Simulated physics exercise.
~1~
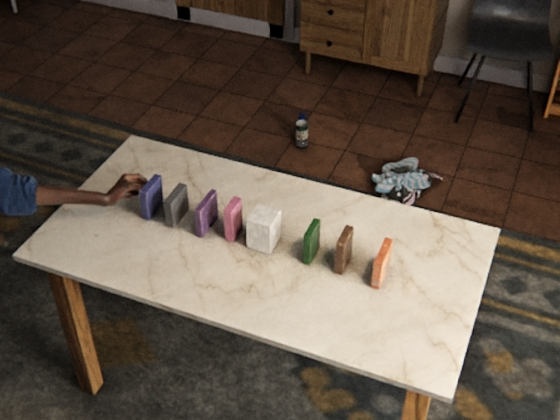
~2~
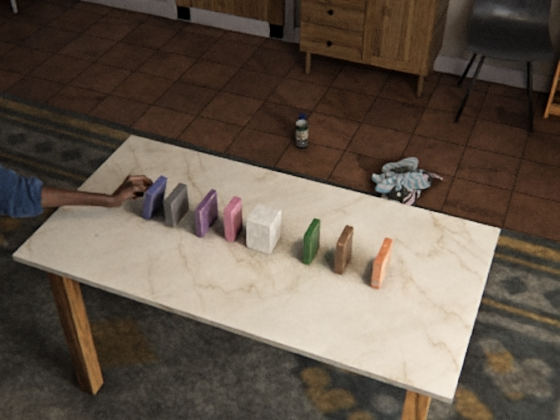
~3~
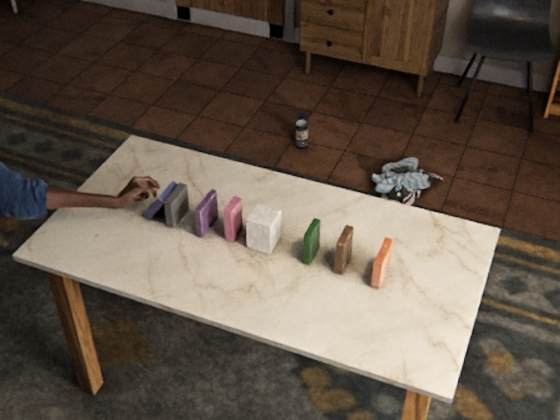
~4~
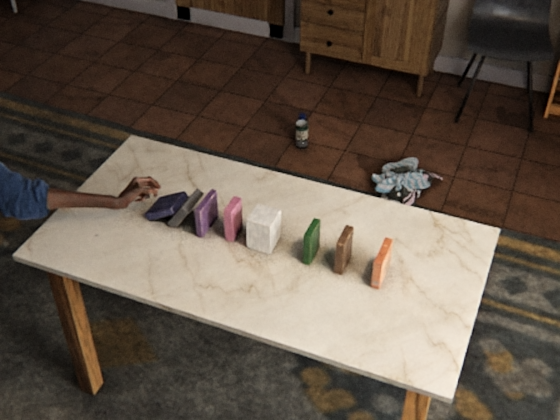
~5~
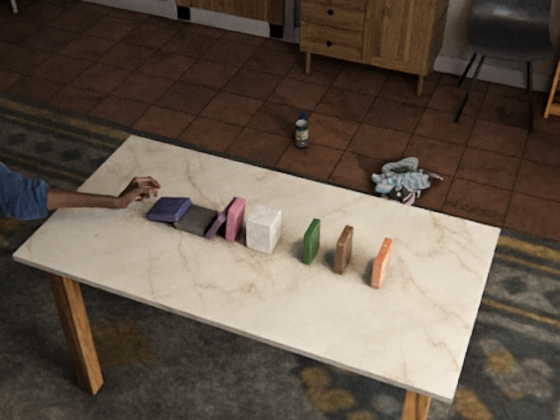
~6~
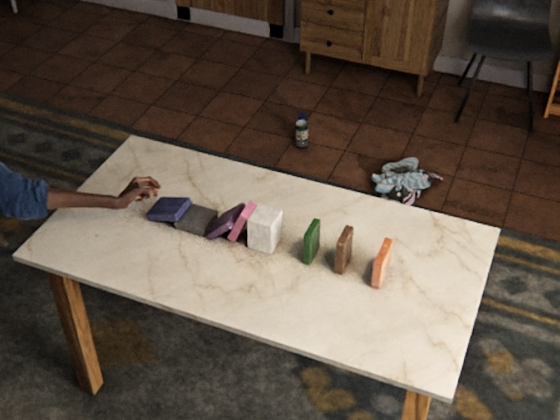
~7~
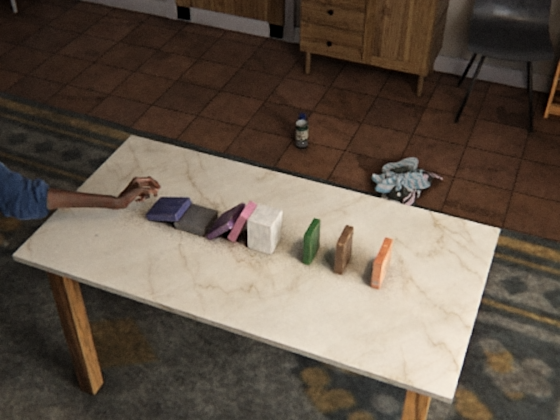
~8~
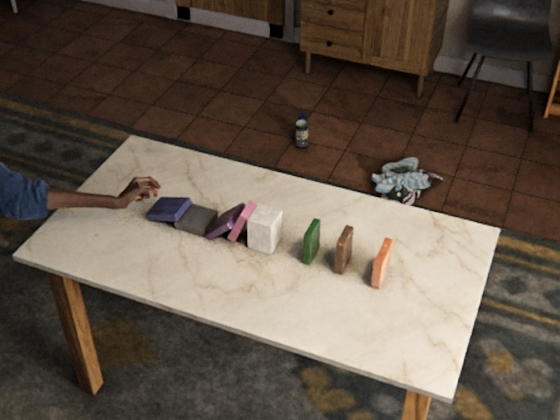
On a marble-topped table, a hand tipped the blue board at the left end of a row, toppling the grey one and then the purple, which knocked the pink board askew against the white block, while everything beyond stayed standing.
